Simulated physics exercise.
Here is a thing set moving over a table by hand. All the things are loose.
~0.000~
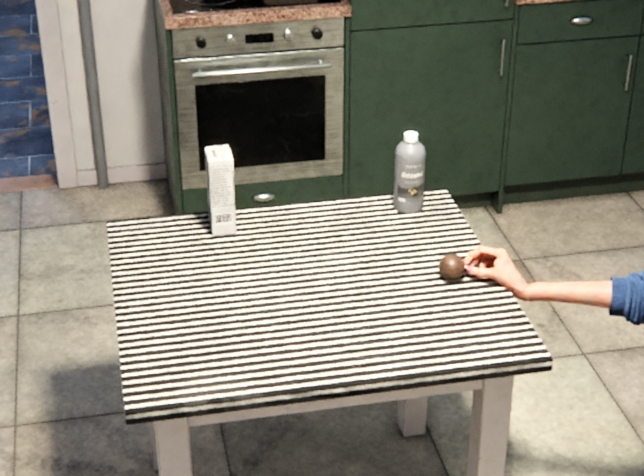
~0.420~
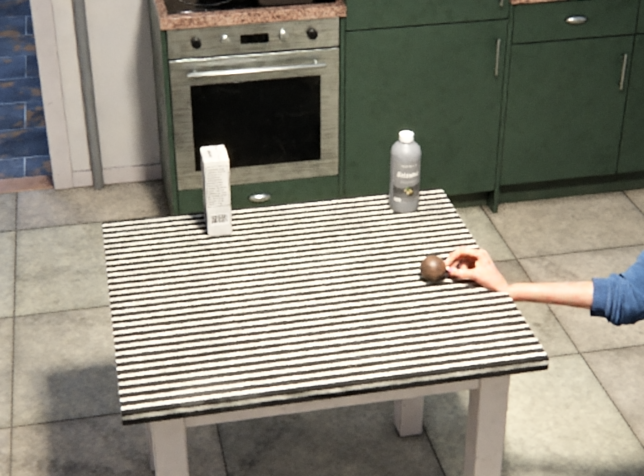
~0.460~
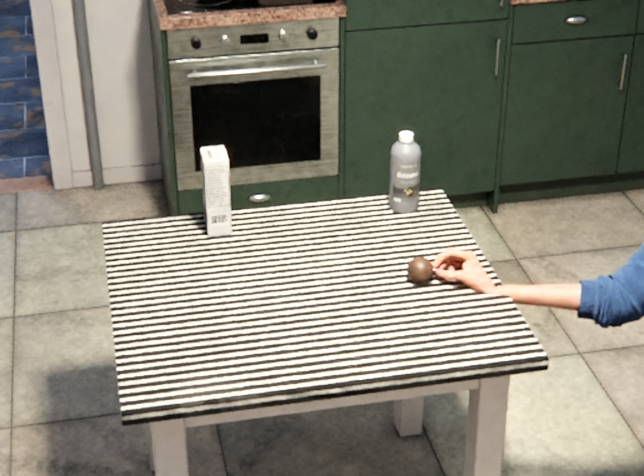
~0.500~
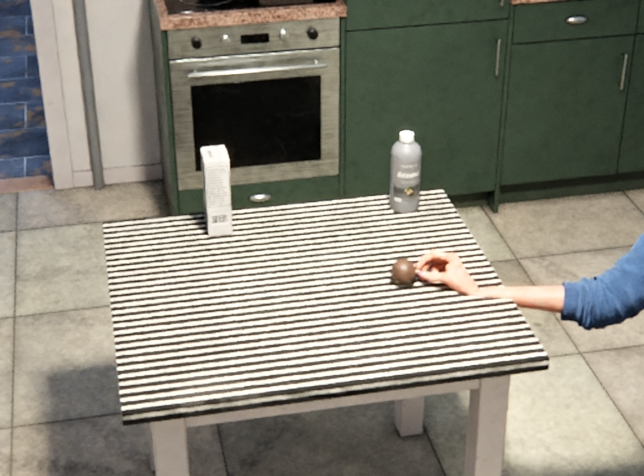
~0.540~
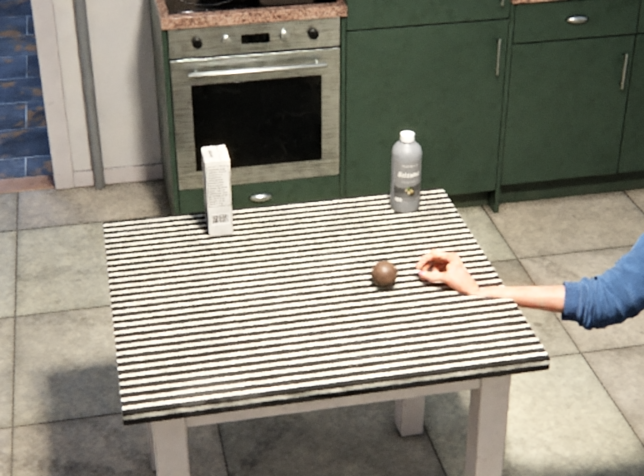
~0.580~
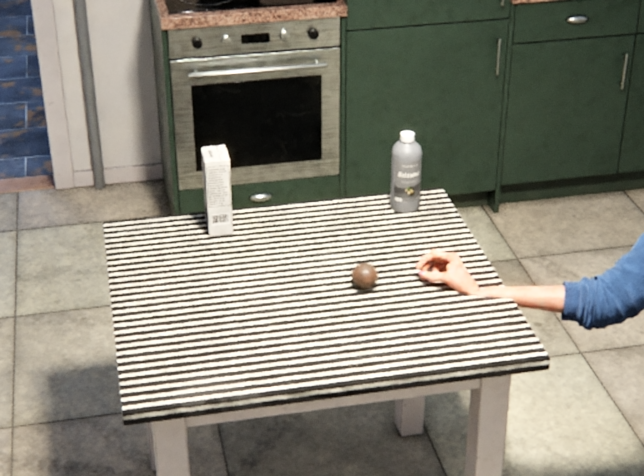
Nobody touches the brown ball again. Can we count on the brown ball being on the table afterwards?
The brown ball goes over the edge.
By 0.78 s, brown ball moved well along near (271, 287).
By 1.08 s, brown ball moved well along near (144, 302).
By 1.28 s, brown ball now off the table.
By 1.58 s, things are still on the move.
When it is over (1.7 s), off the table, brown ball.
